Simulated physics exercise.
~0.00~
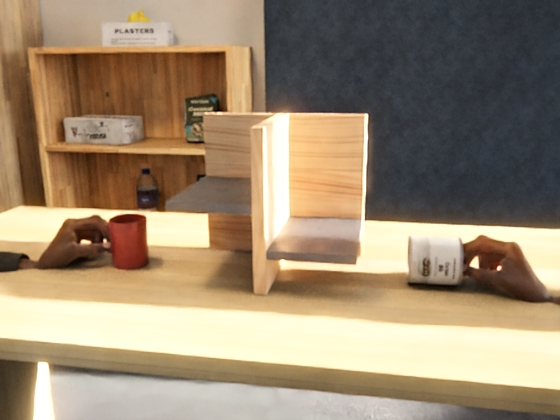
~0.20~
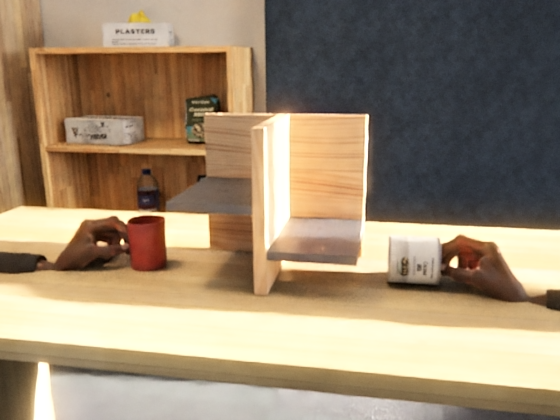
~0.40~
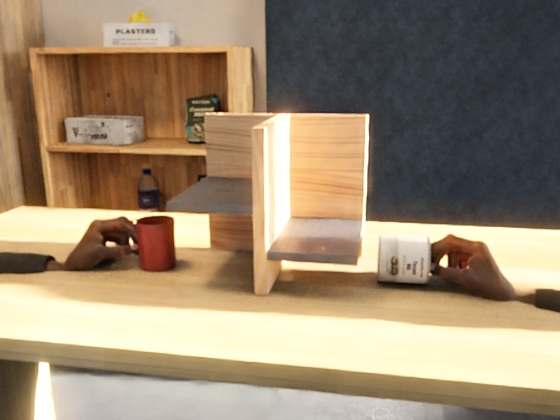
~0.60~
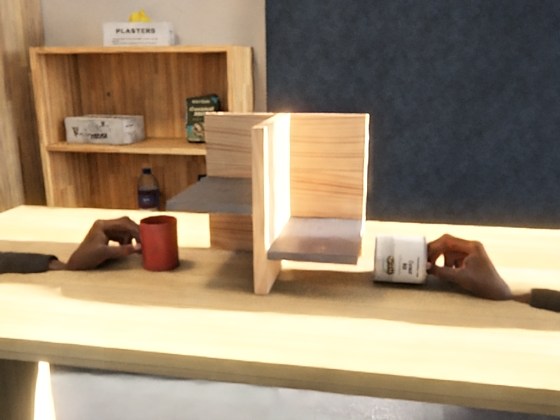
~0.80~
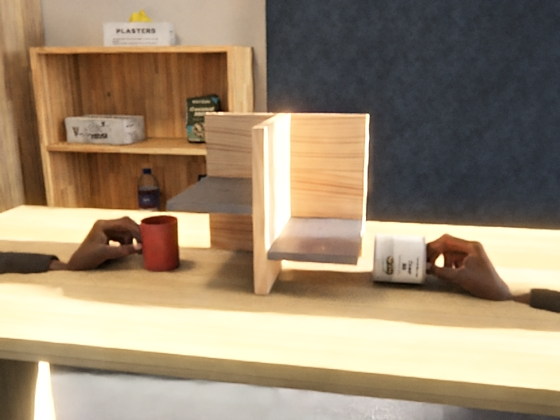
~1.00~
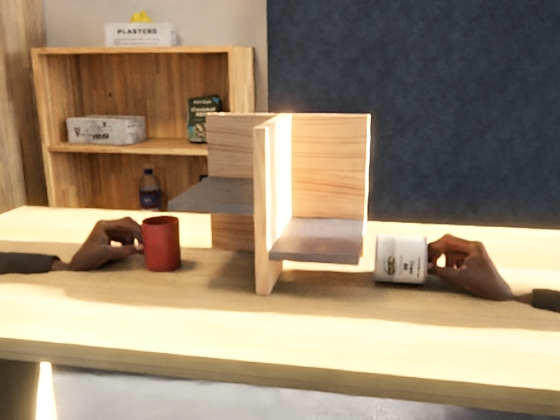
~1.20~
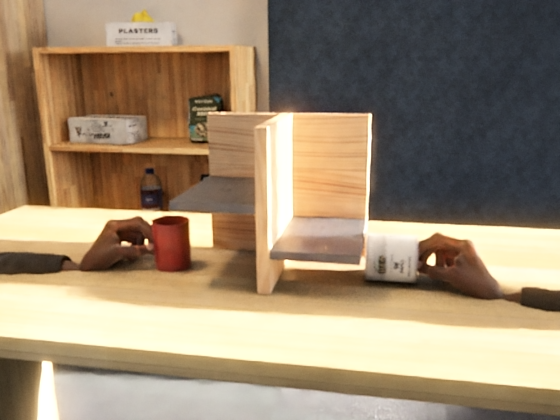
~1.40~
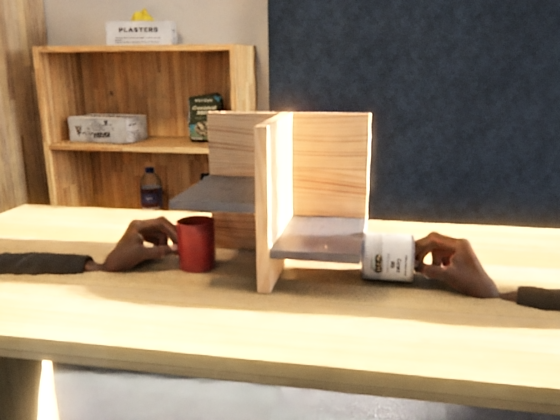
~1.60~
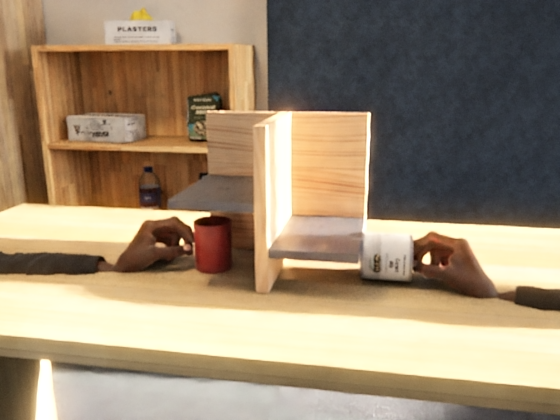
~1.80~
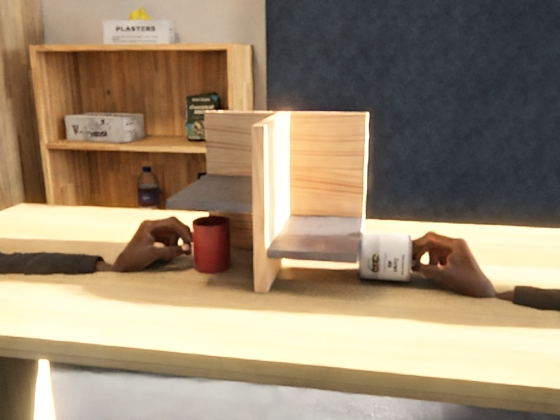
At a wooden table with a low rack in the middle, two hands slid a red beaker in from the left and a white tin from the right, pausing partway, until the beaker went under its shelf while the tin stopped at the other's edge.
